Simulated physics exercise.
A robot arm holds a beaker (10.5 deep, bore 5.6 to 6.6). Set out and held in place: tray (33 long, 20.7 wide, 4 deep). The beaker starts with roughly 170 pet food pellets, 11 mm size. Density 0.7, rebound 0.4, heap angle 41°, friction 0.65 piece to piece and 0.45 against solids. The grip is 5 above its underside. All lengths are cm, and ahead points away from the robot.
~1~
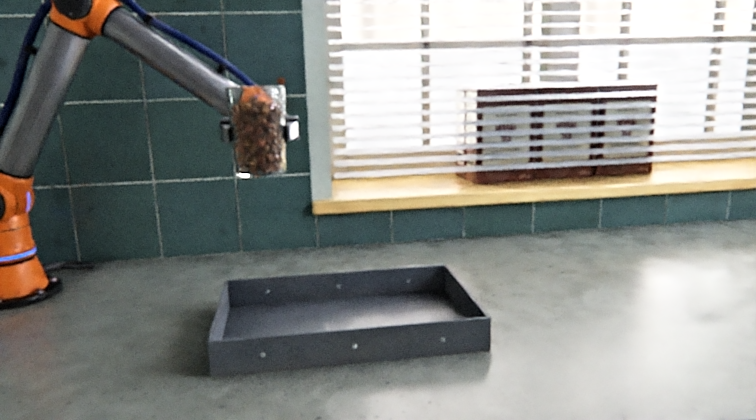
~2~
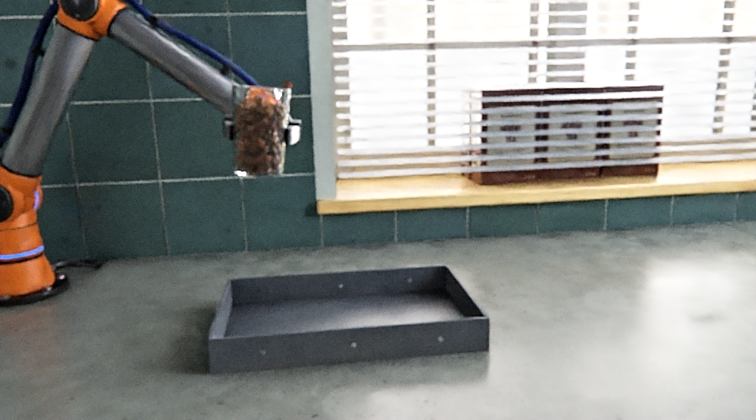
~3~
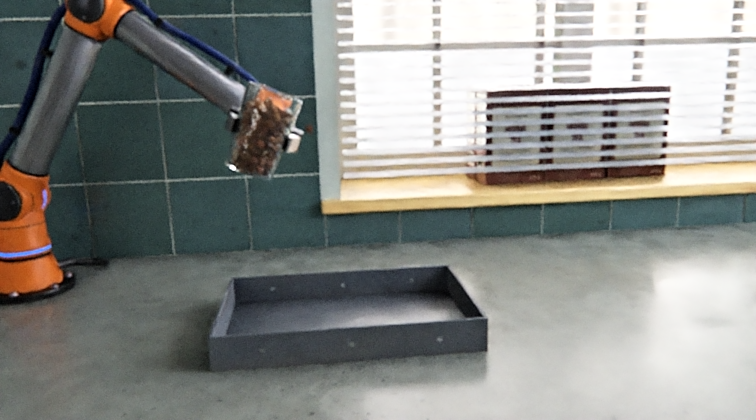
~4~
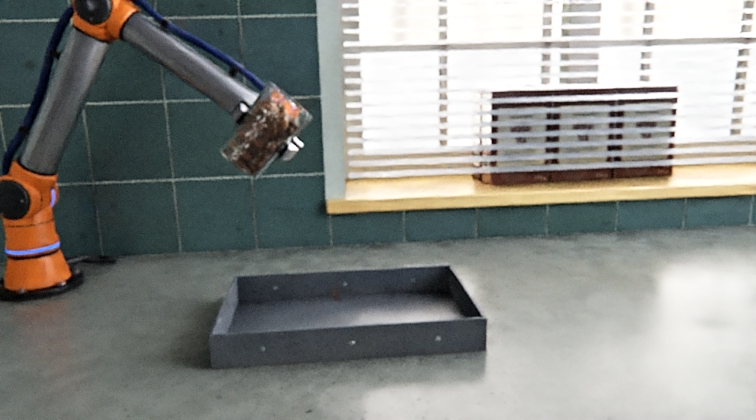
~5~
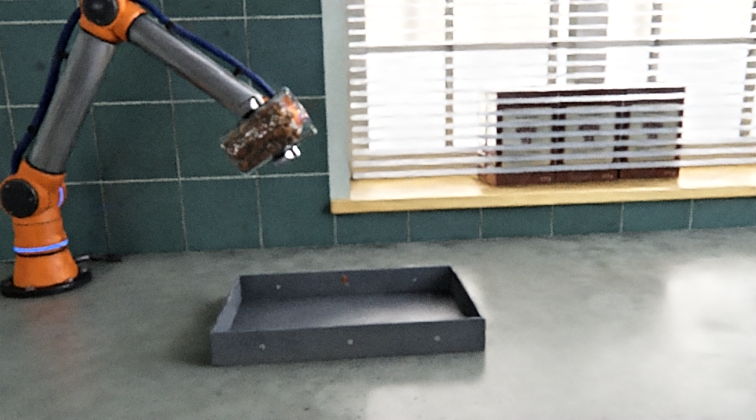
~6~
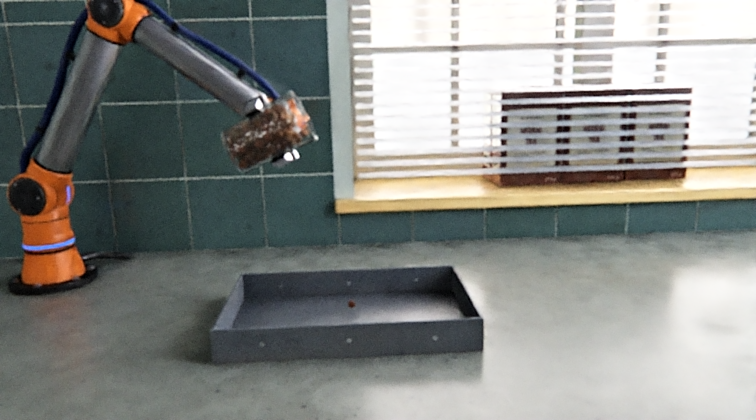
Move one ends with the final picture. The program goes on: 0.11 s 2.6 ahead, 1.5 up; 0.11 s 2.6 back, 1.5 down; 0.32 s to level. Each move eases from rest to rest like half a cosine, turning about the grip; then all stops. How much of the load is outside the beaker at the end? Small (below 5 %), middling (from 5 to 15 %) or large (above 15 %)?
A middling share, from 5 to 15 %, ends outside the beaker.
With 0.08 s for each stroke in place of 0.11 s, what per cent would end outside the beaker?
Then about 30 per cent.
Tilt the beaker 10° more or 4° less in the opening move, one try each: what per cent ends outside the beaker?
About 20 and 10 per cent.
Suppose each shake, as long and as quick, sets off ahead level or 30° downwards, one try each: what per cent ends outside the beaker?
Some 5 and 5 per cent.
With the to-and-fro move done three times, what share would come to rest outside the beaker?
It would be near 25 per cent.
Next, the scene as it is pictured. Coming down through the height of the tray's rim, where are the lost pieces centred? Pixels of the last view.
Around (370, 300).
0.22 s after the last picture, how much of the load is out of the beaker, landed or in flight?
About 5 per cent by then.
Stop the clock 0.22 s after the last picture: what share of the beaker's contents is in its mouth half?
About 55 per cent.
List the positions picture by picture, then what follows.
In the first picture, beaker middle at (258, 132), level; upper third of the load around (256, 115), from x 235 to 280, top at y 80; 169 in the beaker.
In the second picture, beaker middle at (260, 132), tilted 6° forward; upper third of the load around (259, 115), from x 240 to 290, top at y 85.
In the third picture, beaker middle at (262, 133), tilted 22° forward; upper third of the load around (262, 118), from x 235 to 310, top at y 105; 168 in the beaker, 1 in flight or on a rim.
In the fourth picture, beaker middle at (264, 133), tilted 42° forward; upper third of the load around (268, 120), from x 230 to 335, top at y 105; 168 in the beaker, 1 in the tray.
In the fifth picture, beaker middle at (266, 134), tilted 58° forward; upper third of the load around (271, 122), from x 230 to 345, top at y 105; 168 in the beaker, 1 in the tray.
In the sixth picture, beaker middle at (268, 135), tilted 64° forward; upper third of the load around (272, 124), from x 230 to 350, top at y 110; 168 in the beaker, 1 in the tray.
Then, 0.22 s later, tilted 64° forward, highest piece 30 above the table; 161 in the beaker, 1 in the tray, 7 in flight or on a rim.
Then, 0.43 s later, tilted 16° forward, highest piece 32 above the table; 154 in the beaker, 13 in the tray, 2 in flight or on a rim.
Then, 0.74 s later, level, highest piece 31 above the table; 154 in the beaker, 15 in the tray.
Then, 1.79 s later, level, highest piece 31 above the table; 154 in the beaker, 15 in the tray.
At rest, 154 in the beaker, 15 in the tray. That is 9 % outside the beaker.
